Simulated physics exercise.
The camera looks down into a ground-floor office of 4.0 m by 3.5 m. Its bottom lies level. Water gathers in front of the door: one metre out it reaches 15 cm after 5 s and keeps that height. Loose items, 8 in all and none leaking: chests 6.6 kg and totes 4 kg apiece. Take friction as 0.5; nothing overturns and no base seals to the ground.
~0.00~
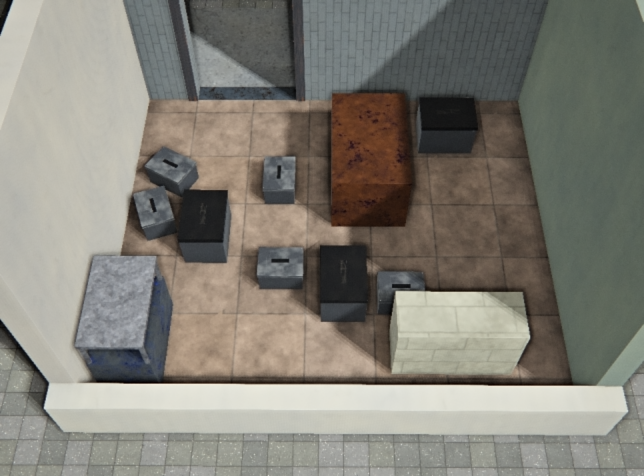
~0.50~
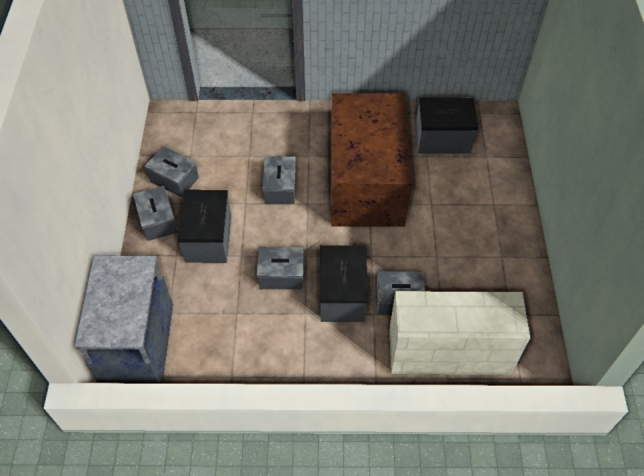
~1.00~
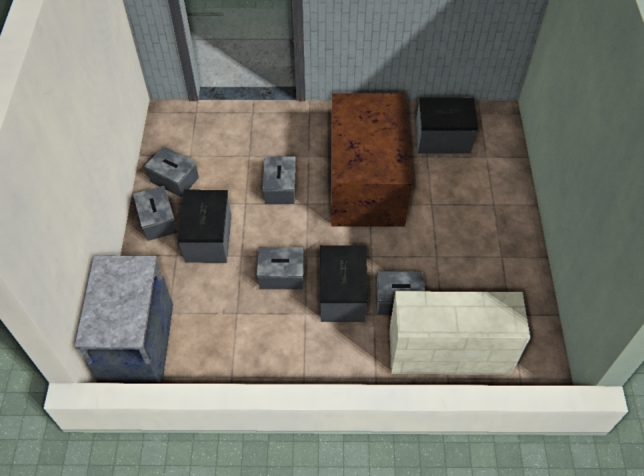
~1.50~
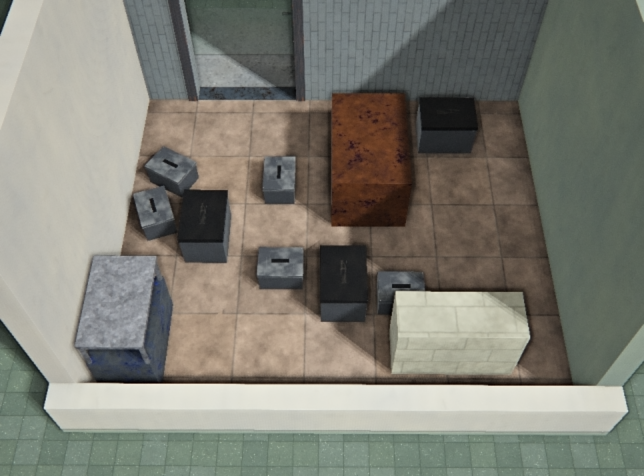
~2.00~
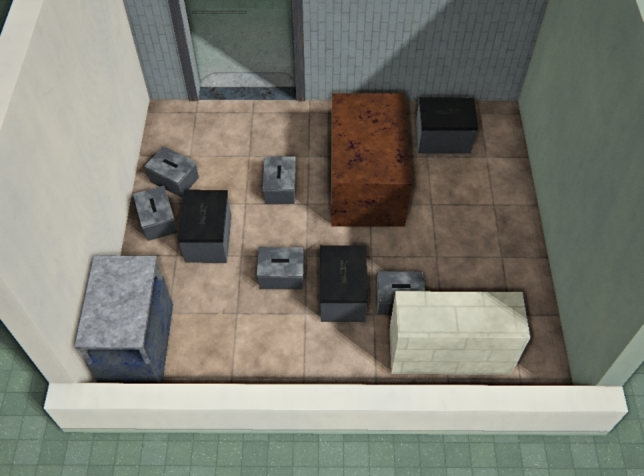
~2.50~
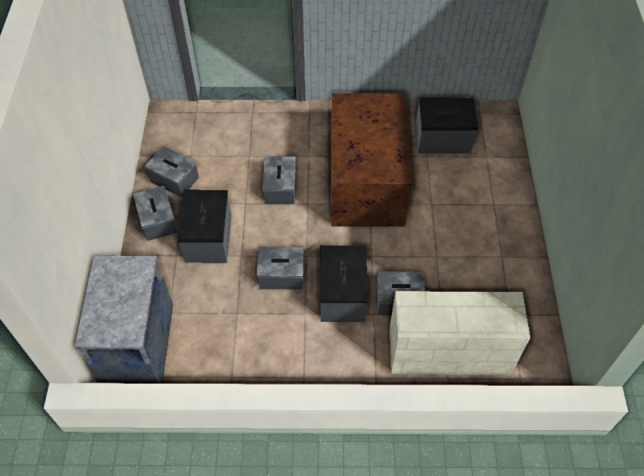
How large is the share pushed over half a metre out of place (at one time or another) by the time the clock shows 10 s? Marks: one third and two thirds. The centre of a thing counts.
It is between one and two thirds.
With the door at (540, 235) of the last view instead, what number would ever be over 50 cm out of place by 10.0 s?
Then 4.
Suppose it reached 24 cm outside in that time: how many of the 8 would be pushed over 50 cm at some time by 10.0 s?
In that case 7 of them.
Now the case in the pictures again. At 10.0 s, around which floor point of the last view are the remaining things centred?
At about (324, 300).
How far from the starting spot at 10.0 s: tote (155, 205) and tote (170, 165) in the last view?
In turn: 60 cm, 150 cm.
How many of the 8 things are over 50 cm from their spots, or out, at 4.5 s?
By then 0.
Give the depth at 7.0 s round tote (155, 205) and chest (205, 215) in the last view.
Roughly 8 and 5 cm.
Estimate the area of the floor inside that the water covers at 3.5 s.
Some 1.0 m2.
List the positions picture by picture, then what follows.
In the first frame, a chest at (448, 112) rests on the ground; a tote at (279, 173), on the bottom; 0.0 m2 under water; 0 of 8 have shifted.
In the second frame, a chest at (448, 112), on the bottom; a tote at (279, 173), on the bottom; 0.0 m2 under water; 0 of 8 have shifted.
In the third frame, a chest at (448, 112) rests on the ground; a tote at (279, 173), on the bottom; 0.0 m2 under water; 0 of 8 have shifted.
In the fourth frame, a chest at (448, 112) rests on the ground; a tote at (279, 173) rests on the ground; water covers 0.0 m2; 0 of 8 have shifted.
In the fifth frame, a chest at (448, 112), on the bottom; a tote at (279, 173), on the bottom; water covers 0.0 m2; 0 of 8 have shifted.
In the sixth frame, a chest at (448, 112), on the bottom; a tote at (279, 173), on the bottom; 0.0 m2 under water; 0 of 8 have shifted.
After 3.5 s 0 of 8 are over 50 cm from their spots; 0 afloat.
After 4.5 s 0 of 8 are over 50 cm from their spots; 0 afloat.
After 7.0 s 5 of 8 are over 50 cm from their spots; 4 afloat.
After 10.0 s 5 of 8 are over 50 cm from their spots, and 5 have been at some point; 6 afloat.
